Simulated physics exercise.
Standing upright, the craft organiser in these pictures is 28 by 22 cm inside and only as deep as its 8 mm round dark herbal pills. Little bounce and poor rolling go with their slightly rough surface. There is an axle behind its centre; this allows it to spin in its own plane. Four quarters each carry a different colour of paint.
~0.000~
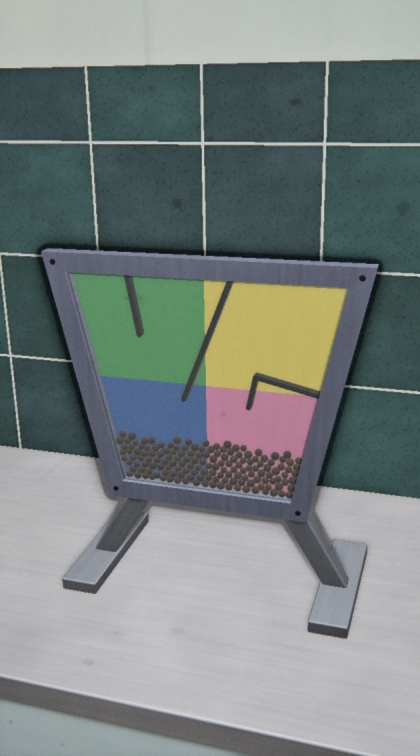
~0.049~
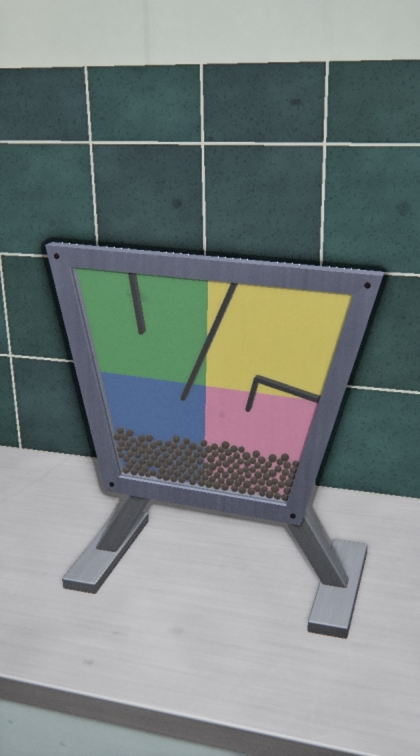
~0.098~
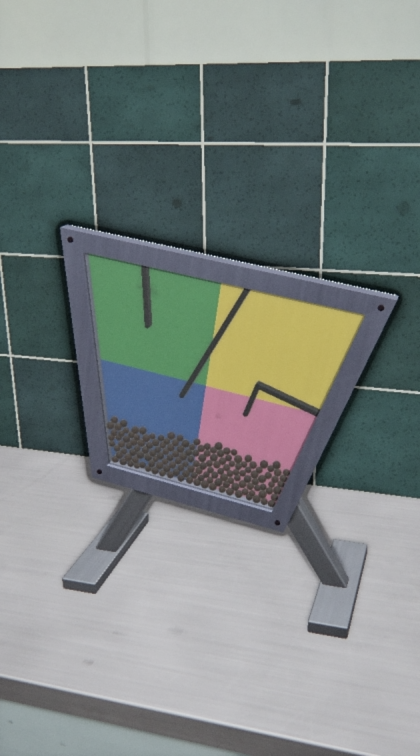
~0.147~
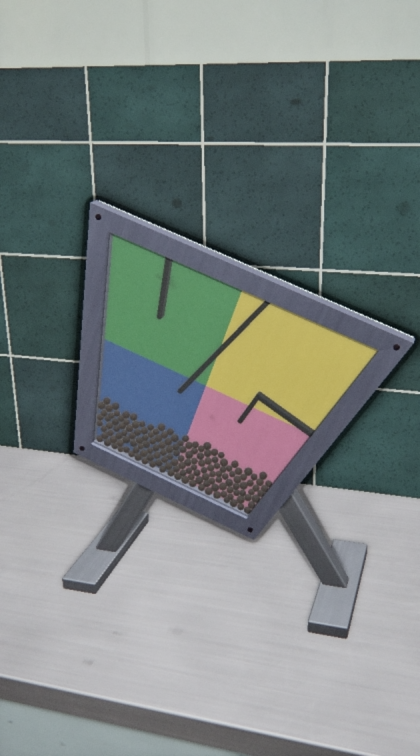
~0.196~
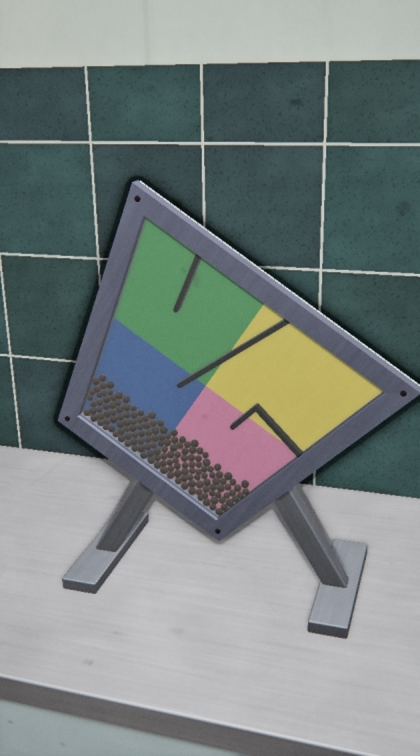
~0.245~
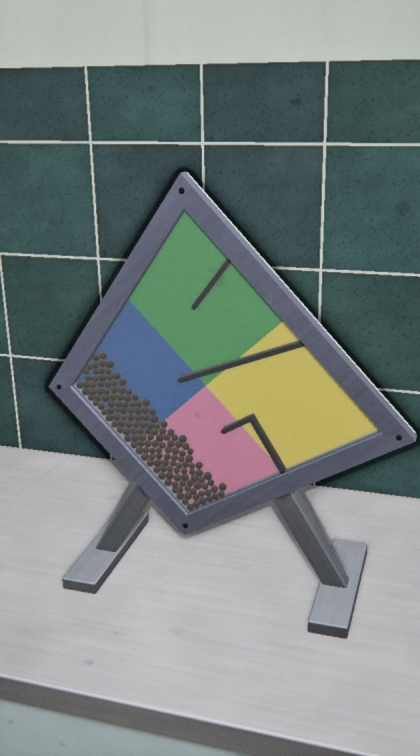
We see a framed, four-coloured container on a stand turn clockwise from level to a steep tilt, while the layer of small dark balls along its blue and pink edge tilts with it, barely shifting within the frame.
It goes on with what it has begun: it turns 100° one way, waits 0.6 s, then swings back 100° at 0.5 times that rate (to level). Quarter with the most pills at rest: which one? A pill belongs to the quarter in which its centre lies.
Most pills at rest: Pink.
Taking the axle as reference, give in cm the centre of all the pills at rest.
Some 5 cm right and 7 cm below.
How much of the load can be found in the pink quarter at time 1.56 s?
Reading: Around 85 per cent of the load.
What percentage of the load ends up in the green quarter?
Roughly 0 percent.
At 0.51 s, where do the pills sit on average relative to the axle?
The middle sits around 7 cm left of it and 4 cm below it.
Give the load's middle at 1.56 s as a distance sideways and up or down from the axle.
I'd put it near 2 centimetres to the right and 8 centimetres below.
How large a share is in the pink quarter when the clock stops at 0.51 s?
I'd guess near 80 in a hundred.
After 0.51 s, it stands 100° clockwise; the pills' middle is 7 cm left of and 4 cm below the centre; pink 80 %, blue 15 %, yellow 5 %.
After 1.56 s, it stands 50° clockwise; the pills' middle is 2 cm right of and 8 cm below the centre; pink 85 %, yellow 15 %.
After 2.00 s, it stands level; the pills' middle is 7 cm right of and 5 cm below the centre; pink 90 %, yellow 10 %.
All still by 3.0 s, it stands level; pink 70 %, blue 20 %, green 0 %, yellow 10 %.
